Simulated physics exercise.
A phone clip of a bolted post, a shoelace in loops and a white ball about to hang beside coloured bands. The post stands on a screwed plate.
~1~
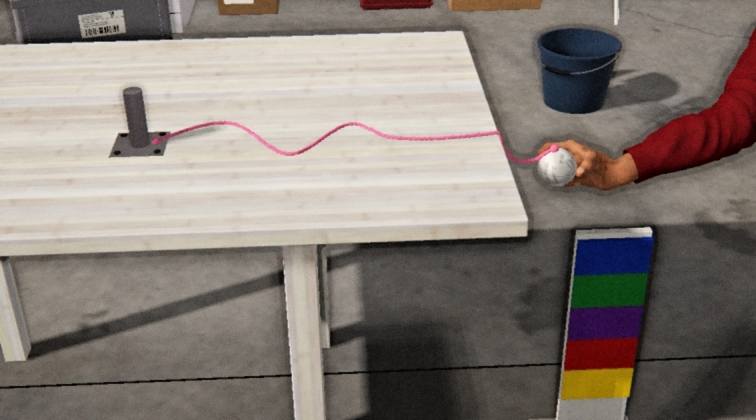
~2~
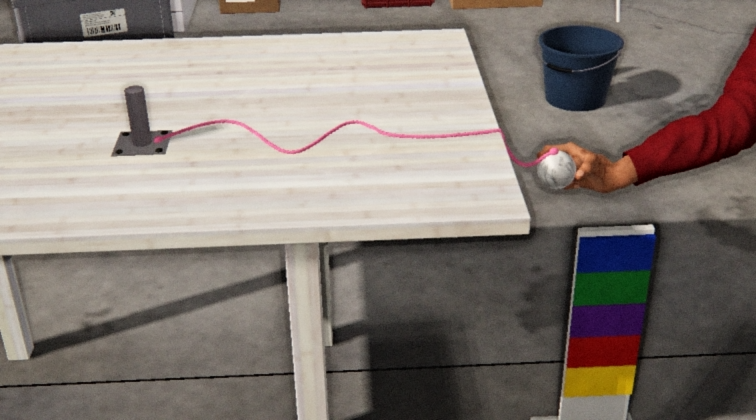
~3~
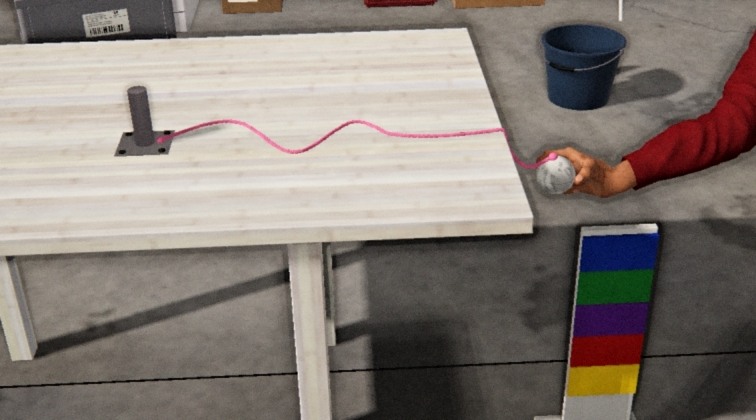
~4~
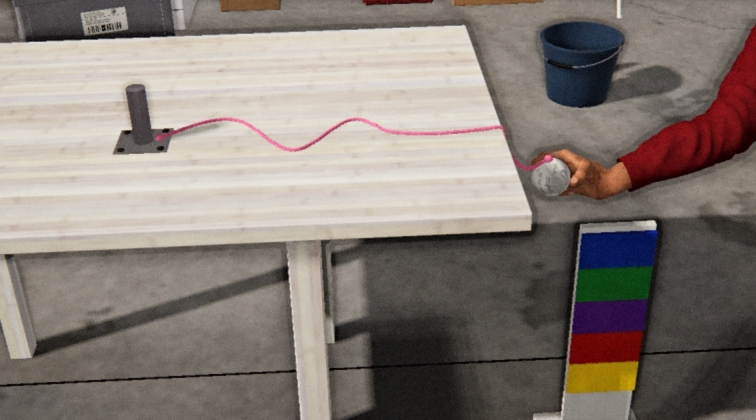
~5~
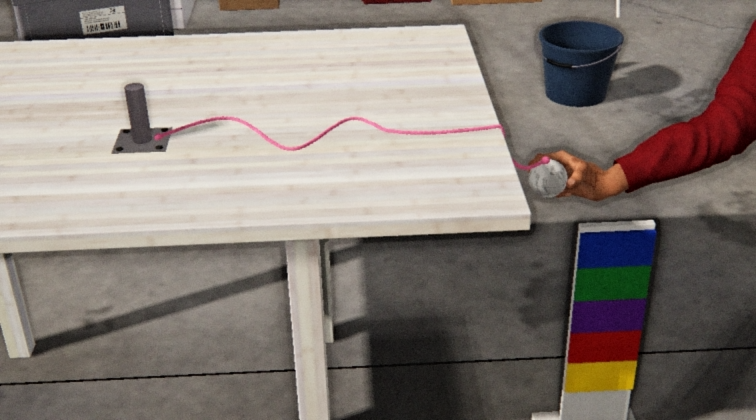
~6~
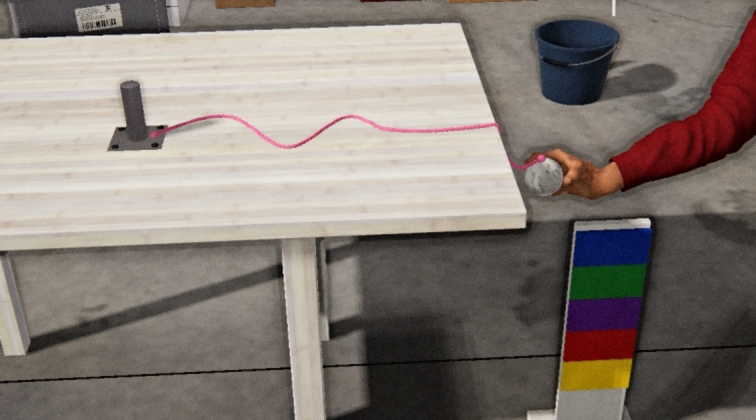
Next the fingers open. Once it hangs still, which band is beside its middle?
Its centre hangs level with the green band.
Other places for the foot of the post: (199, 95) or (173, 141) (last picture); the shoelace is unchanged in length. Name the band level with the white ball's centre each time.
Taking them in turn: Purple; purple.
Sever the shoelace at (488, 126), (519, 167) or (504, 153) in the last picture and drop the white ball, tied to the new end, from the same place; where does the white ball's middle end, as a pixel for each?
Try by try, around (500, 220), (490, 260) and (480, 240).
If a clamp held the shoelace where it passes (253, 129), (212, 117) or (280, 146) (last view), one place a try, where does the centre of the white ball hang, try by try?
In that order: (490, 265), (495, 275) and (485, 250).
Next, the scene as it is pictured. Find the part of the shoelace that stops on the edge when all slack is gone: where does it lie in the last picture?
It lies at about (406, 131).
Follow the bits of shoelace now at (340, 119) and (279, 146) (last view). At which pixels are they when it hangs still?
Near (417, 127) and (329, 130).
Early on, ball near (526, 280); level with green.
Midway, ball near (457, 286); level with green.
Near the end, ball near (492, 288); level with green.
Finally, ball near (496, 289); level with green. Its middle rests at the green band.
